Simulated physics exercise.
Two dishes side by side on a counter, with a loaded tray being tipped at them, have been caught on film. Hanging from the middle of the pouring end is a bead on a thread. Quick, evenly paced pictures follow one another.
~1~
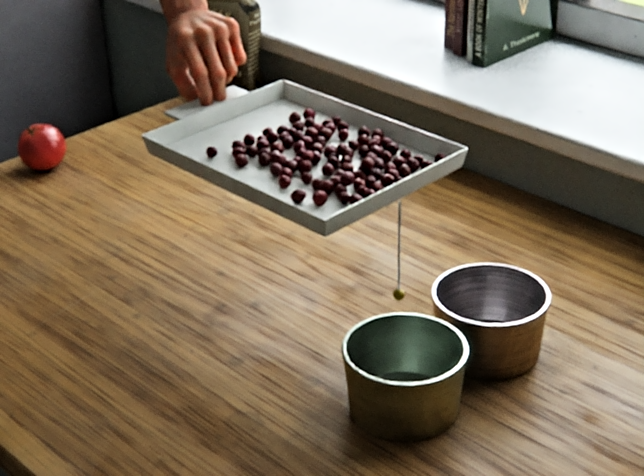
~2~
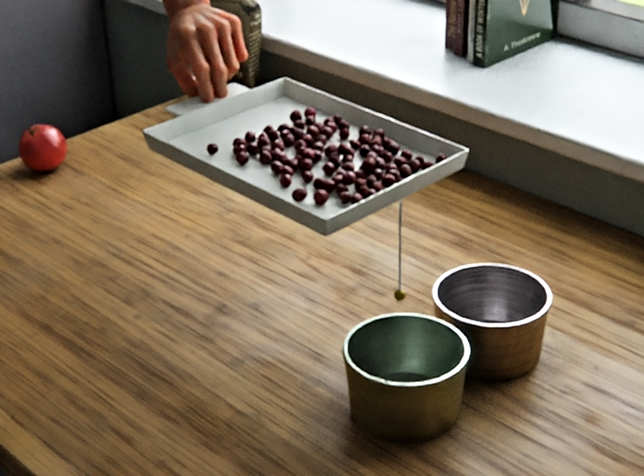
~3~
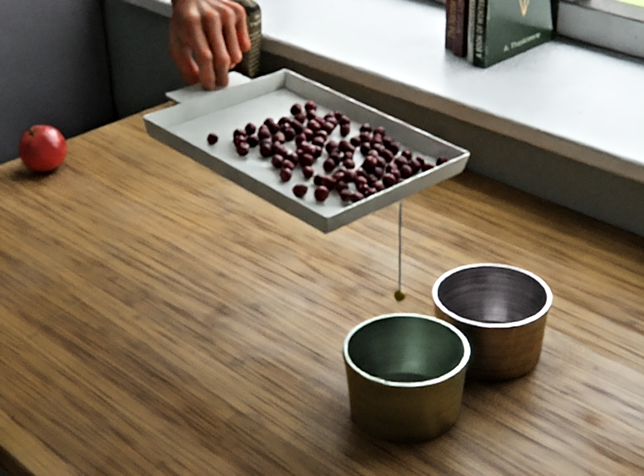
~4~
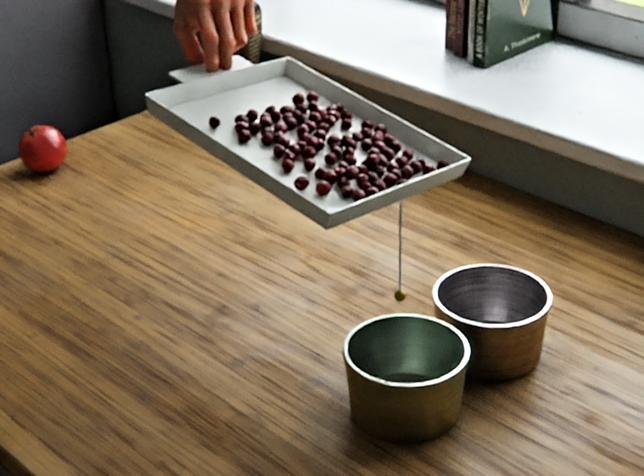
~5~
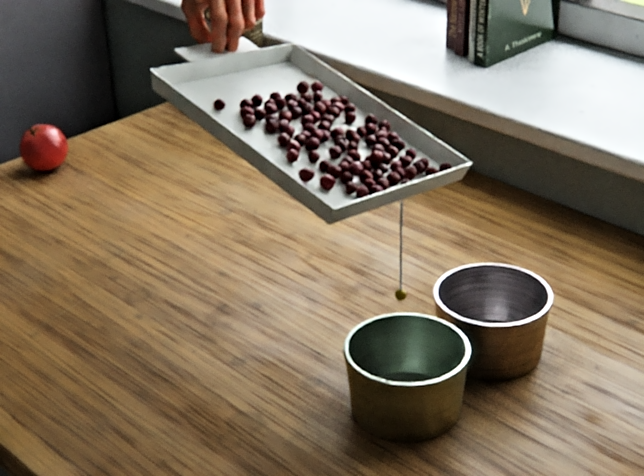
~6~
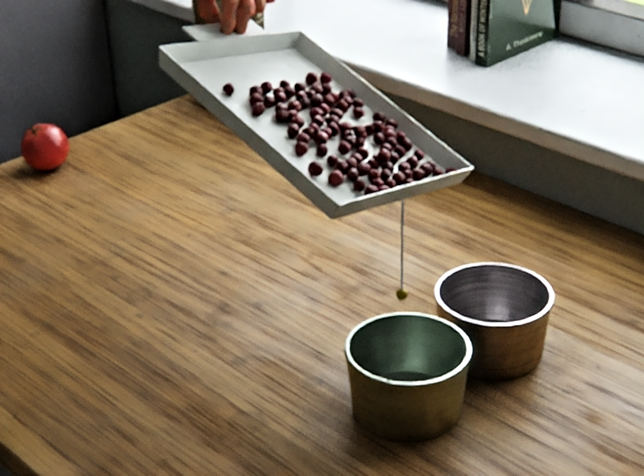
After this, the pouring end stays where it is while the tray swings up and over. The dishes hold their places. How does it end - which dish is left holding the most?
Watch, the one on the right side catches more of it.
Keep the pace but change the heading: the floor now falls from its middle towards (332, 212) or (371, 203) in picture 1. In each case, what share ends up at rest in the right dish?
Roughly 0 % in the first case and 10 % in the second.
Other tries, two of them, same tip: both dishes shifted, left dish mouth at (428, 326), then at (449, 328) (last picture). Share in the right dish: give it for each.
Roughly 50% the first time and 10% the second time.
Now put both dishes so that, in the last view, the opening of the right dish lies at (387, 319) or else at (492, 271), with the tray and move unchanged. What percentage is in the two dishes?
First about 0, then 70 per cent.
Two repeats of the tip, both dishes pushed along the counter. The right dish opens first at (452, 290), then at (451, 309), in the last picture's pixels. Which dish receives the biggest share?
The dish to the right, then the dish to the right.
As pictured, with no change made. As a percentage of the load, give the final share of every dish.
The share is 0 per cent in the left dish and 60 per cent in the right dish.
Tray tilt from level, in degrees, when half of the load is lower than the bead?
115° or so.
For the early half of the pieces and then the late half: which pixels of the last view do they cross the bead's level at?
It passes near (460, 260) first and then near (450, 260).
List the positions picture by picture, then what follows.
The first frame shows corners of the pouring end (325, 217) and (462, 148), level; middle of the load (333, 158), dried cherries; left dish (450, 397); right dish (535, 338); bead on its thread (399, 294).
The second frame shows corners of the pouring end (326, 216) and (463, 150), level; middle of the load (334, 157).
The third frame shows corners of the pouring end (327, 214) and (464, 153), tipped barely, lowest at the right corner; middle of the load (335, 154).
The fourth frame shows corners of the pouring end (330, 210) and (465, 158), tipped a little, lowest at the right corner; middle of the load (336, 148).
The fifth frame shows corners of the pouring end (334, 205) and (467, 162), tipped clearly, lowest at the right corner; middle of the load (340, 141).
The sixth frame shows corners of the pouring end (339, 201) and (468, 166), tipped clearly, lowest at the right corner; middle of the load (347, 136), roughly a third on the move; left dish (454, 397); right dish (538, 338).
Just after the last frame, tray tipped steeply; almost all on the tray; just a few in the right dish.
A moment on, tray tipped past a quarter turn; almost all on the tray; just a few in the right dish.
Further on, tray tipped past a quarter turn; roughly two thirds in the right dish; roughly a third outside both.
When it is over, tray tipped past a quarter turn; not one in the left dish; roughly two thirds in the right dish; roughly a third outside both.
